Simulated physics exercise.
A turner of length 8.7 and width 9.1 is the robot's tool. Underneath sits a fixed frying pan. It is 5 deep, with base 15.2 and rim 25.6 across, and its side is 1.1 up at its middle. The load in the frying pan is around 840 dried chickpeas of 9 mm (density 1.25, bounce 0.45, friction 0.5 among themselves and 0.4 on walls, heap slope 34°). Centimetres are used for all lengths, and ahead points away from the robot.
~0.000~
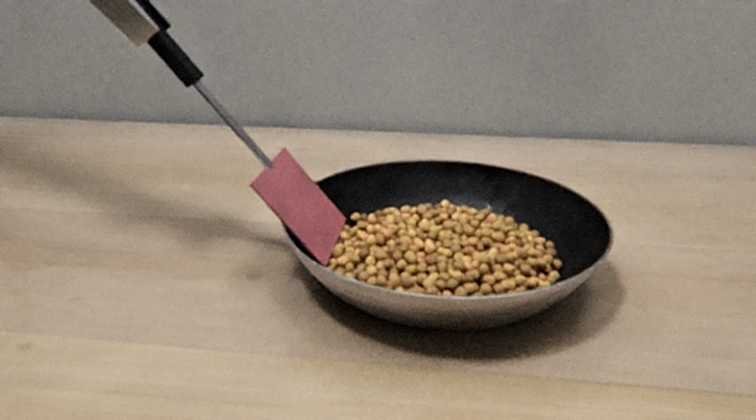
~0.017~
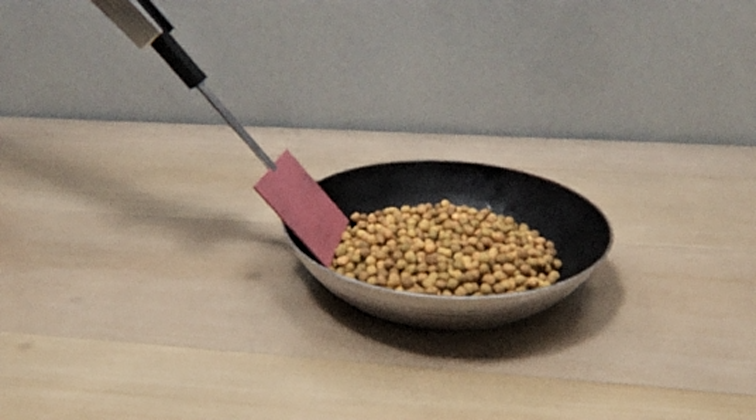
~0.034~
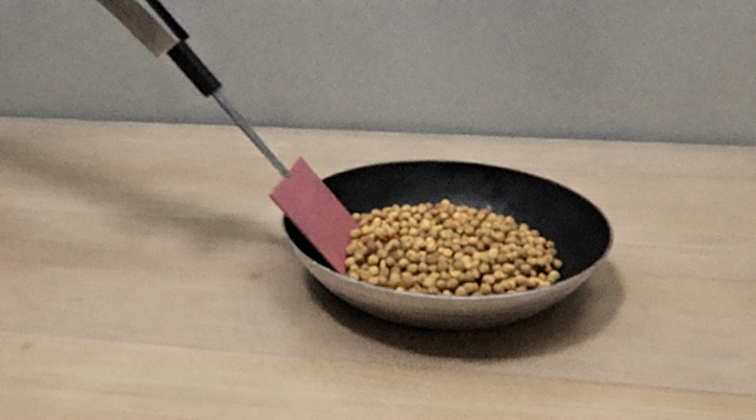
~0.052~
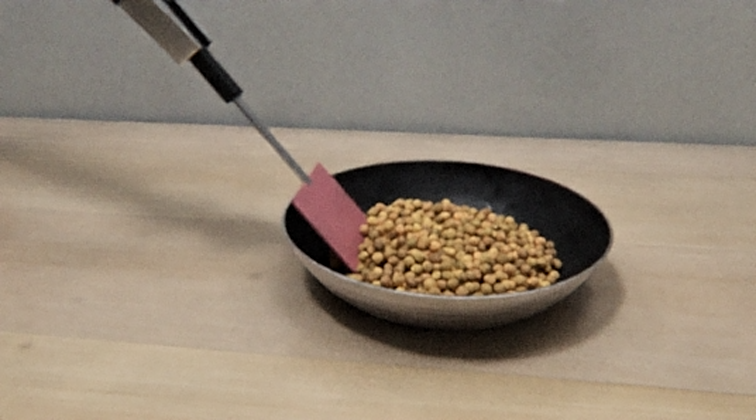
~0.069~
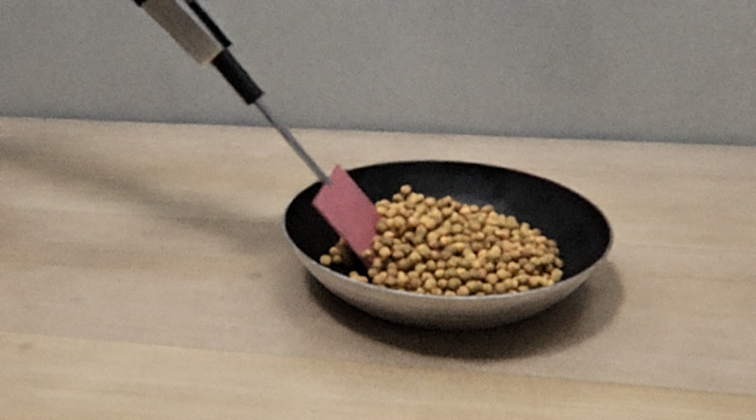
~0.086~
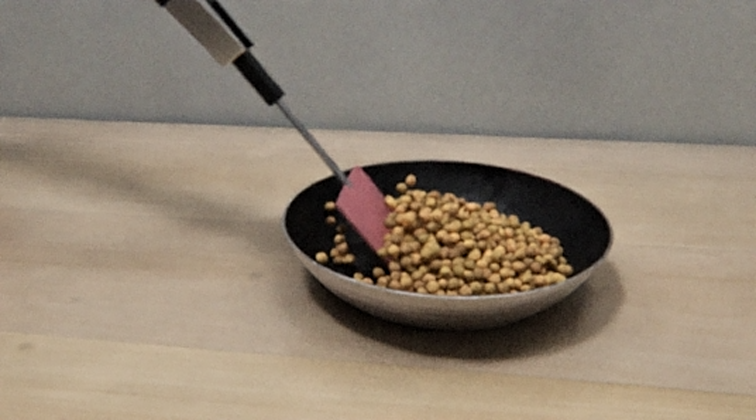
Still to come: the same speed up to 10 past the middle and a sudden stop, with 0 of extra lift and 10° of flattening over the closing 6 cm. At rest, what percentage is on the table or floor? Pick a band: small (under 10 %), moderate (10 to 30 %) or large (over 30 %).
The share is large, over 30 %.
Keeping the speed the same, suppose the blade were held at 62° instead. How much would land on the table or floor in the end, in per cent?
Then roughly 45 percent.
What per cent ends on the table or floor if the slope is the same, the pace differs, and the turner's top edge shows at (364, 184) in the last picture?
Roughly 40 per cent.
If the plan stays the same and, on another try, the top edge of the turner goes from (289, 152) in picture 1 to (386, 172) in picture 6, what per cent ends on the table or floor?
Close to 45 in a hundred.
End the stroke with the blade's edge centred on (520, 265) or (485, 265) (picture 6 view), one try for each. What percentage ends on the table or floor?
Respectively some 5 and 0 percent end on the table or floor.
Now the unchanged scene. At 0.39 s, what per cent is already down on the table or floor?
Roughly 15 percent of it.
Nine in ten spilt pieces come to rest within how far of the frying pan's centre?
Some 35 cm from the centre.
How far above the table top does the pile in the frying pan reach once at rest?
Close to 4.5 centimetres high.
By 0.13 s, sloping 51°, highest piece 6 above the table; 840 in the frying pan.
By 0.17 s, sloping 48°, highest piece 6 above the table; 840 in the frying pan.
By 0.39 s, sloping 41°, highest piece 12 above the table; 503 in the frying pan, 142 on the table or floor, 195 on the blade or in flight.
By 1.44 s, sloping 41°, highest piece 6 above the table; 503 in the frying pan, 337 on the table or floor.
Final count, 503 in the frying pan, 337 on the table or floor. That is 40 % on the table or floor.
